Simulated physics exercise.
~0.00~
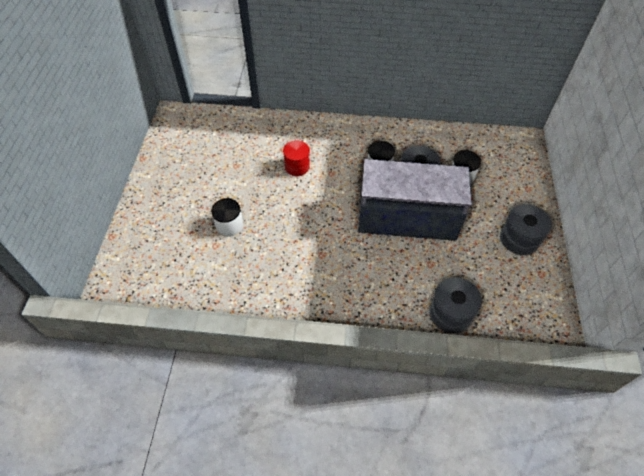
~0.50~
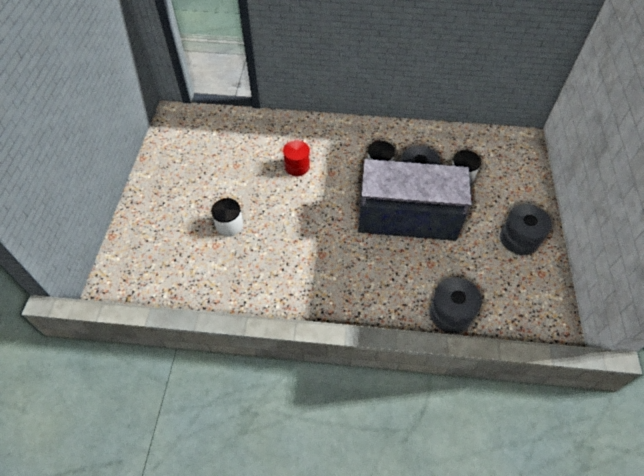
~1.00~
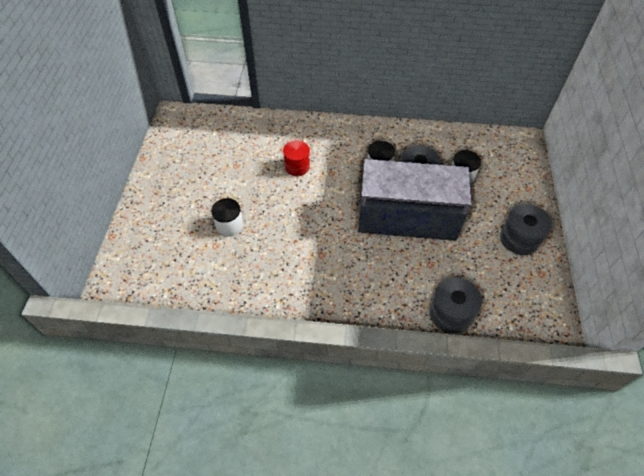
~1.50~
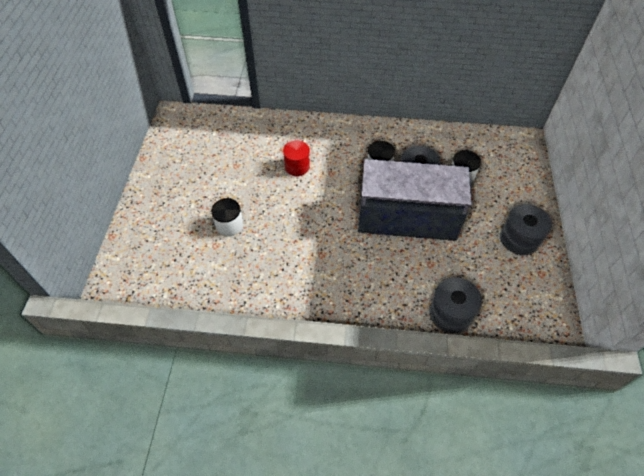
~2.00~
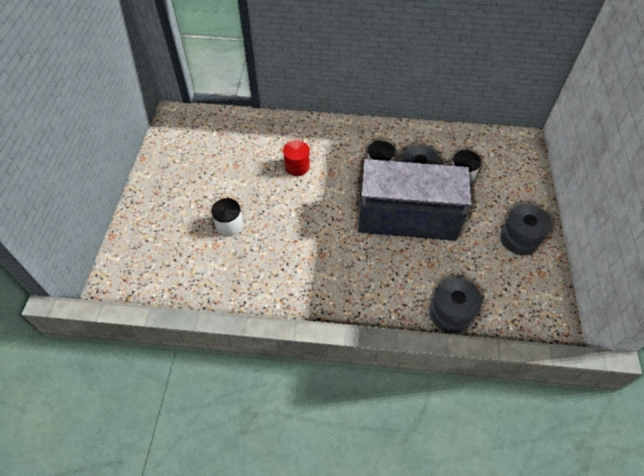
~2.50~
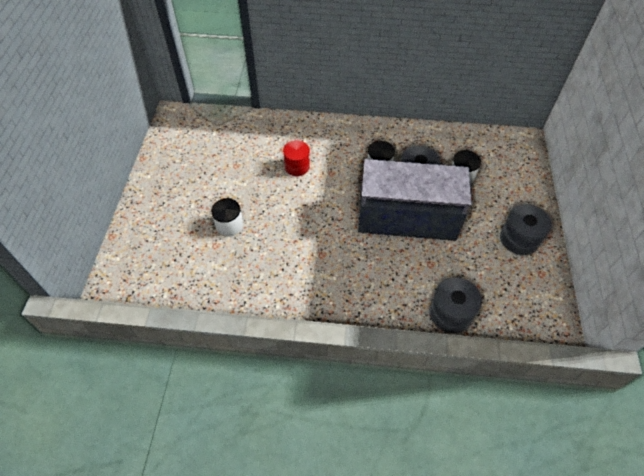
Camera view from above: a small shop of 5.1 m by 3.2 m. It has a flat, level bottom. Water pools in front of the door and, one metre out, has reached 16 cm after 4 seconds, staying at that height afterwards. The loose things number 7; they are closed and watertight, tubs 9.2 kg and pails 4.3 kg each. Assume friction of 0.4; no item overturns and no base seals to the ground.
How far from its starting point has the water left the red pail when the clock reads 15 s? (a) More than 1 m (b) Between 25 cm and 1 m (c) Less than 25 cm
Option c: Less than 25 cm.
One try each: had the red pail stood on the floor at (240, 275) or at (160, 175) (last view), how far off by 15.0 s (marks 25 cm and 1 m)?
In turn: It goes a long way; it goes a long way.
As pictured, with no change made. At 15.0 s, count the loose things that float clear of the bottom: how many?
Then: 1.
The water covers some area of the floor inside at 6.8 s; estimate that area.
Wet area: Approx. 9.5 m2.
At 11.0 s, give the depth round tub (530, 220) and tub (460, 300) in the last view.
I'd put it at 3 cm and 4 cm respectively.
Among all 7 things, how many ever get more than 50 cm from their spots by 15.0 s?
3.
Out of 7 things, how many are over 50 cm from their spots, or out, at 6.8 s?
The number I get is 0.
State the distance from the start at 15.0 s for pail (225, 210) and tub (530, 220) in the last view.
350 cm and 60 cm respectively.
After 3.5 s the red pail is near (296, 150), 0.0 m from its start, aground; 0 afloat.
After 6.8 s the red pail is near (296, 150), 0.0 m from its start, aground; 0 afloat.
After 11.0 s the red pail is near (296, 150), 0.0 m from its start, aground; 1 afloat.
After 15.0 s the red pail is near (296, 150), 0.0 m from its start, aground; 1 afloat.
